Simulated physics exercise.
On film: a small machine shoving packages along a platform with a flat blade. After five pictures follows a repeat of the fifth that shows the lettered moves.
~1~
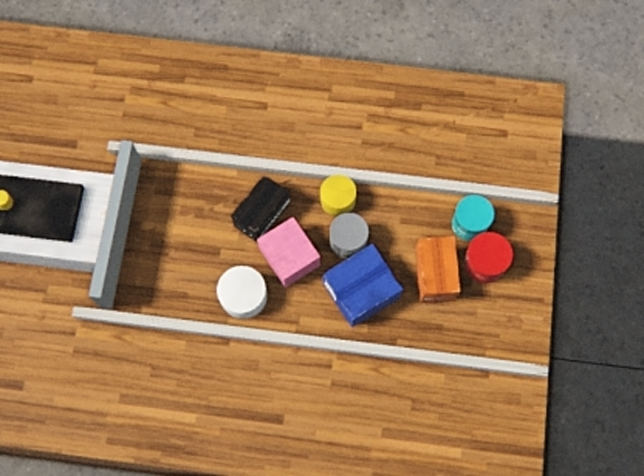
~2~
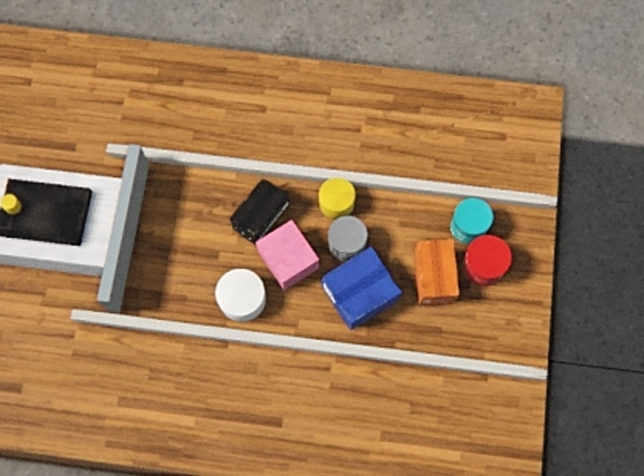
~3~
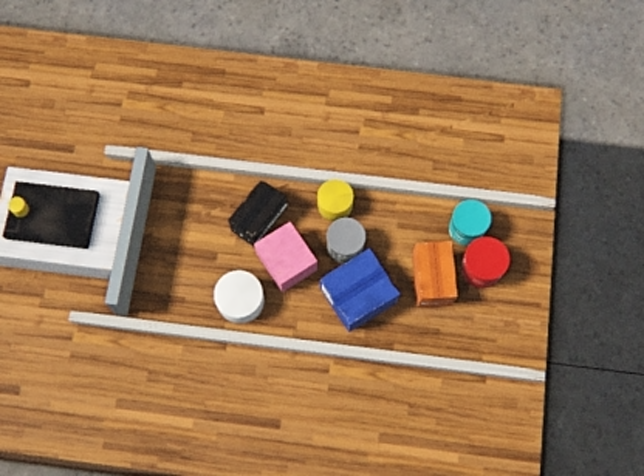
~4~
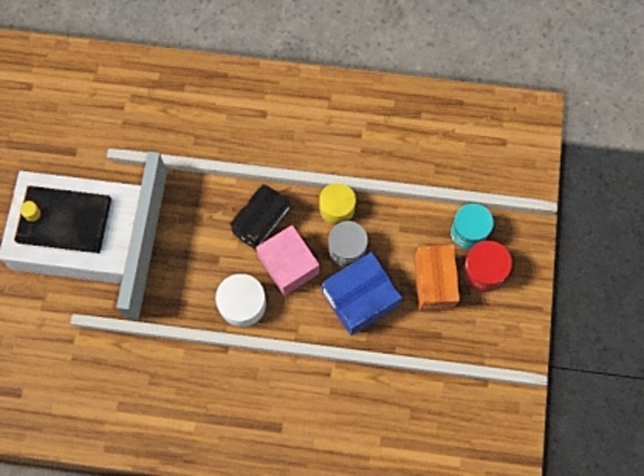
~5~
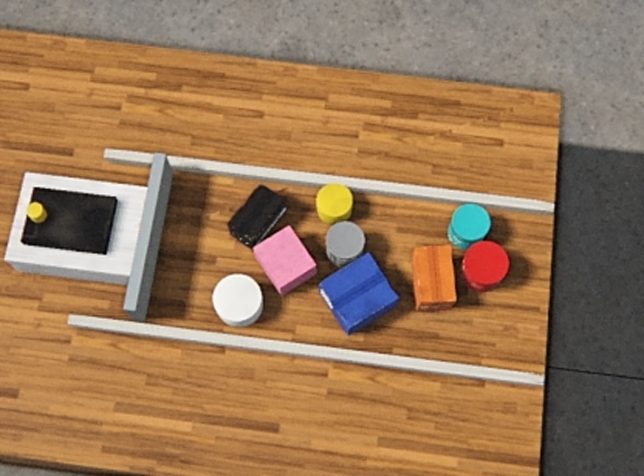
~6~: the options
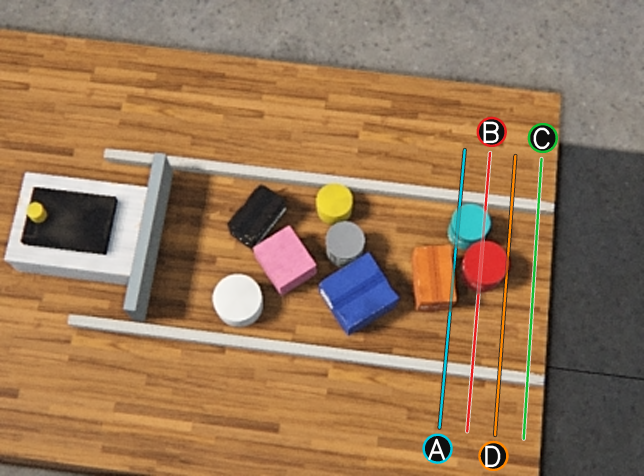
The video shows a small machine with a flat grey blade moving slowly right between two pale rails on a wooden platform, while the colored boxes and cylinders ahead of it stay essentially still, untouched by the blade.
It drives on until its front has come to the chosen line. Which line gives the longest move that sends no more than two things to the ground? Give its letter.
A.
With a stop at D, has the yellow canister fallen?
By then, yes.
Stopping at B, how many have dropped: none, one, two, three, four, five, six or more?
By then, four.
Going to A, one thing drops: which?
It is the red pail.
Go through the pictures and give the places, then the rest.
Turquoise pail (473, 219); red pail (488, 258); pink crate (289, 253), in the first picture.
Robot (50, 212); black box (260, 212), in the second picture.
Robot (58, 215); orange box (434, 275), in the third picture.
Robot (70, 220); white canister (242, 301), in the fourth picture.
Robot (76, 221); turquoise pail (469, 227); red pail (484, 267); pink crate (285, 261), in the fifth picture.
On the copy, A at (453, 282); B at (479, 286); C at (533, 292); D at (506, 289).
On A. First, robot (185, 234); white canister (279, 307); black box (284, 218).
Then, robot (295, 248); red pail (503, 255); orange box (473, 279).
Finally, robot (382, 259); red pail over the edge; orange box (550, 283); one fallen.
By contrast, B drops four; C drops nine; D drops six.
